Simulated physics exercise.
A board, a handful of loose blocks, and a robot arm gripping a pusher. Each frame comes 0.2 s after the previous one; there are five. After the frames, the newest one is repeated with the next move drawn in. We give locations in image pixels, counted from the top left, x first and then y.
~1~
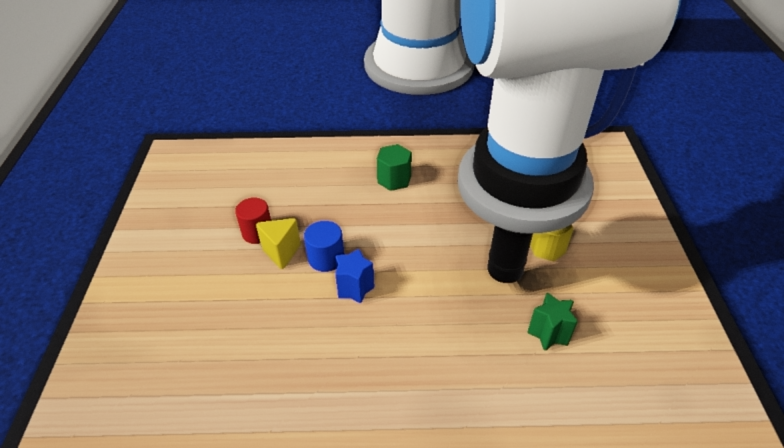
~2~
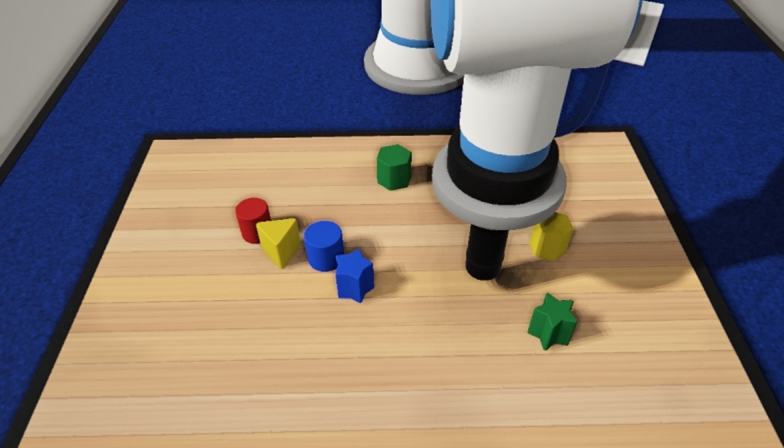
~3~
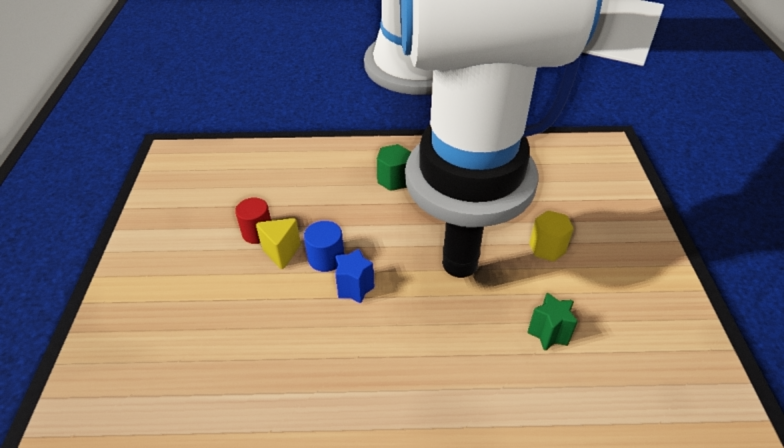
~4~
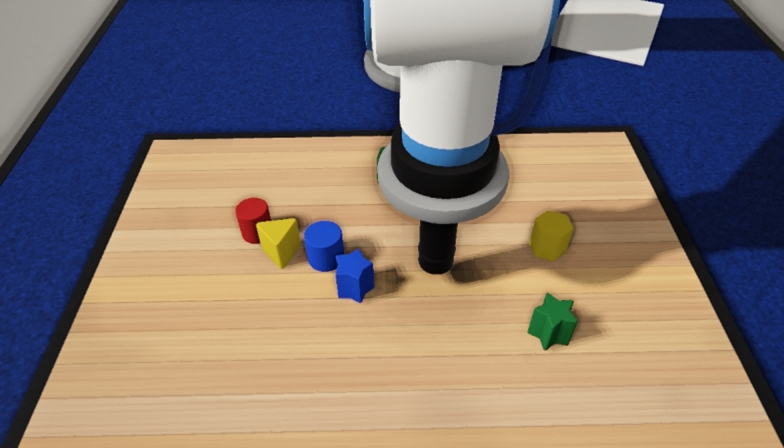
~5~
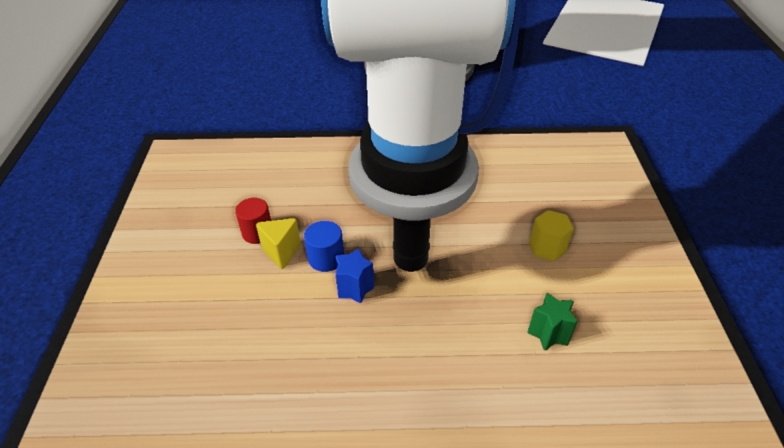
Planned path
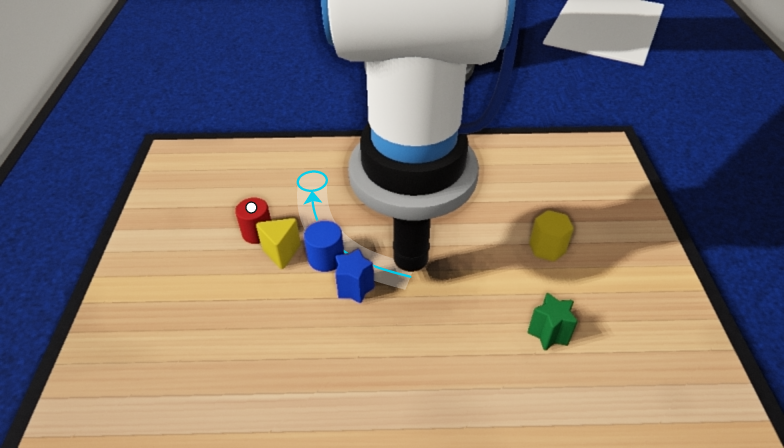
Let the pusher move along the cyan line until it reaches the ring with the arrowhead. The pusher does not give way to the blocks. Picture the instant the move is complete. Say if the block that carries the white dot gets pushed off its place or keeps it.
Same place.
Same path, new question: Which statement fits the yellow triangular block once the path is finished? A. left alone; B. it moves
B: It moves.
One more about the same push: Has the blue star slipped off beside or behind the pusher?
That would be a yes.
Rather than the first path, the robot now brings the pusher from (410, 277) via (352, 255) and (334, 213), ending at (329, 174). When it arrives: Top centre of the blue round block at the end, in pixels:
Roughly at (301, 218).
Path on the board, from (410, 277) via (352, 256) and (317, 220), ending at (312, 181); the dot is on the red round block.
On the path given first. One third of the way, pusher (349, 238); blue round block (312, 231); blue star (348, 260), turned 30° anticlockwise.
Two thirds of the way, pusher (315, 203); yellow triangular block (254, 229), turned 30° anticlockwise; blue round block (287, 214); blue star (348, 260), turned 30° anticlockwise.
At the end, pusher (310, 164); red round block in place; yellow triangular block (255, 228), turned 30° anticlockwise; blue round block (287, 214); blue star (348, 260), turned 30° anticlockwise.
